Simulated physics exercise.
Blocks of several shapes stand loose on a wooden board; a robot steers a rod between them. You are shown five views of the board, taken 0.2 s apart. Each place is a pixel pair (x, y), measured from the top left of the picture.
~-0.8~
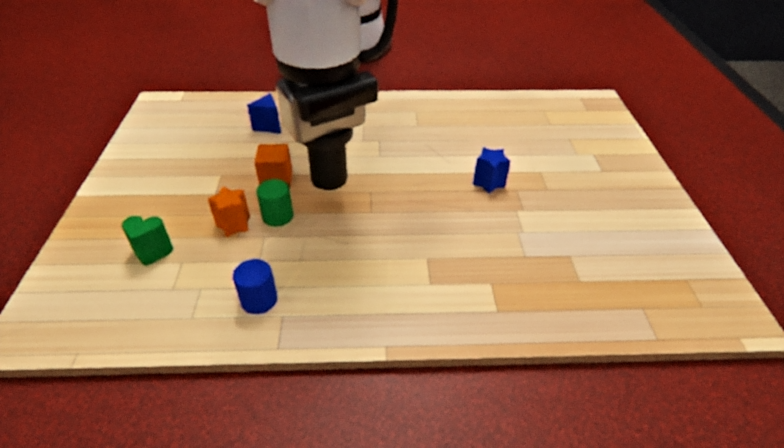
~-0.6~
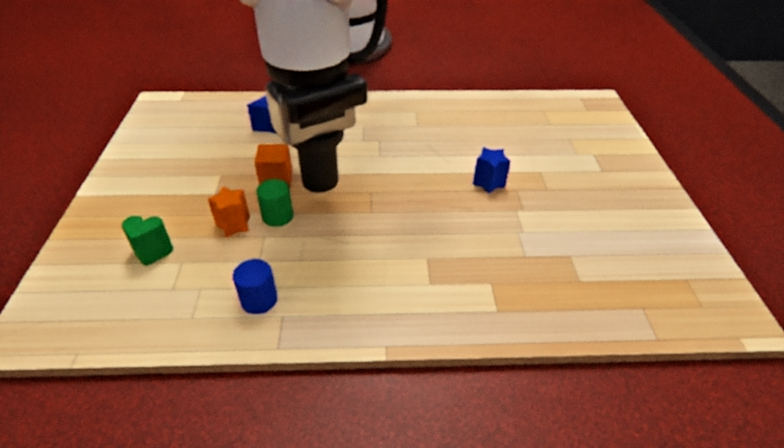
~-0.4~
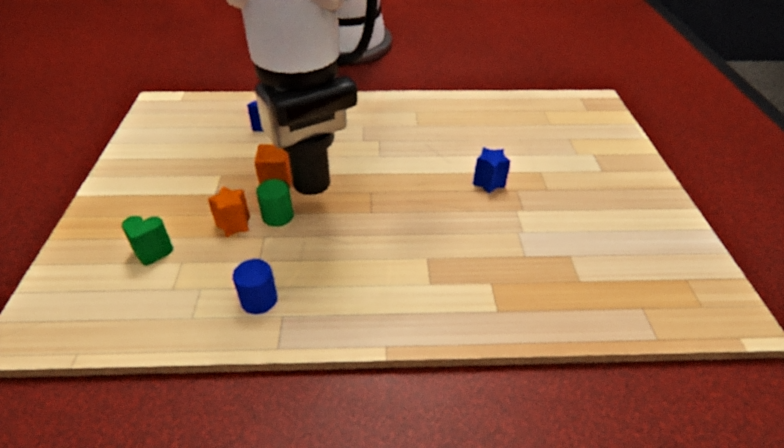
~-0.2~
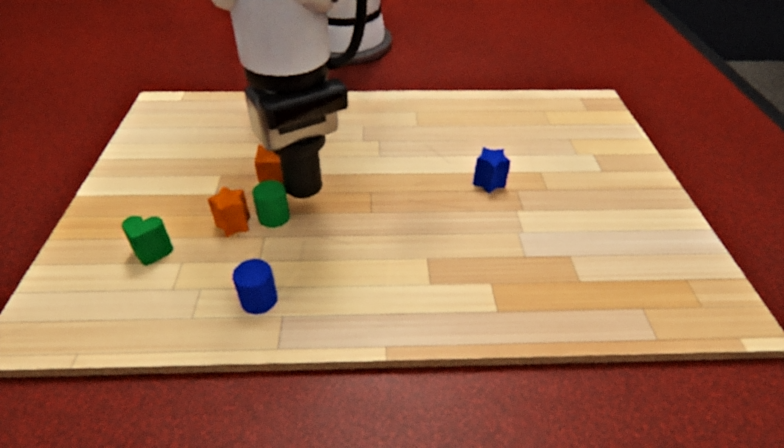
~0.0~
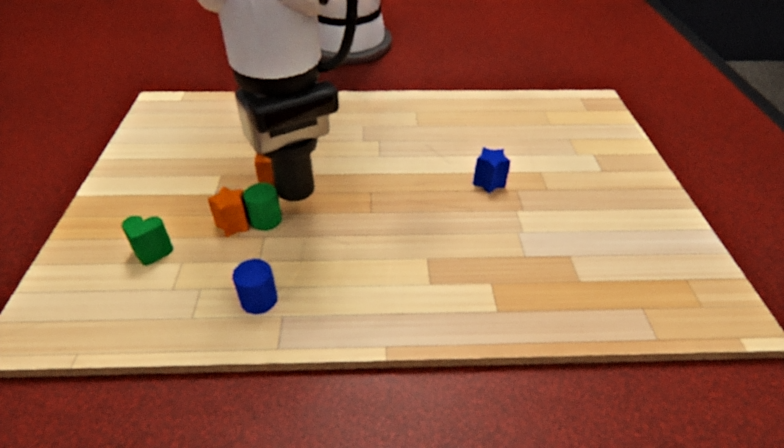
The robot's rod moves left across the board and nudges the green round block slightly left.
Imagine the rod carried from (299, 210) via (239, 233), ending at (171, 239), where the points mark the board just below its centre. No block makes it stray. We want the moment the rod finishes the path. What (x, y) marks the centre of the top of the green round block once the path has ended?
Just about (121, 211).
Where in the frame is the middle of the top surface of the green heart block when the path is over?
My best guess is (93, 235).
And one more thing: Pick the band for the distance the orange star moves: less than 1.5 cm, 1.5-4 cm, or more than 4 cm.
The answer here is over 4 cm.
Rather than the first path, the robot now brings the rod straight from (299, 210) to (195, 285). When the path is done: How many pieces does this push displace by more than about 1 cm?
There will be two blocks displaced.
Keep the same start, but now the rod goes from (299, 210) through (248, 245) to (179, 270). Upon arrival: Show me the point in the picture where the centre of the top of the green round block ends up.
Its top face will be centred at roughly (155, 219).
What follows on the original path. One third of the way, rod (255, 206); orange star (187, 202), turned 15° clockwise; green round block (216, 205).
Two thirds of the way, rod (209, 214); green heart block (130, 227); orange star (144, 201), turned 35° clockwise; green round block (168, 211).
At the end, rod (162, 218); green heart block (93, 235), turned 75° anticlockwise; orange star (110, 196), turned 55° clockwise; green round block (121, 211); orange square block not moved.
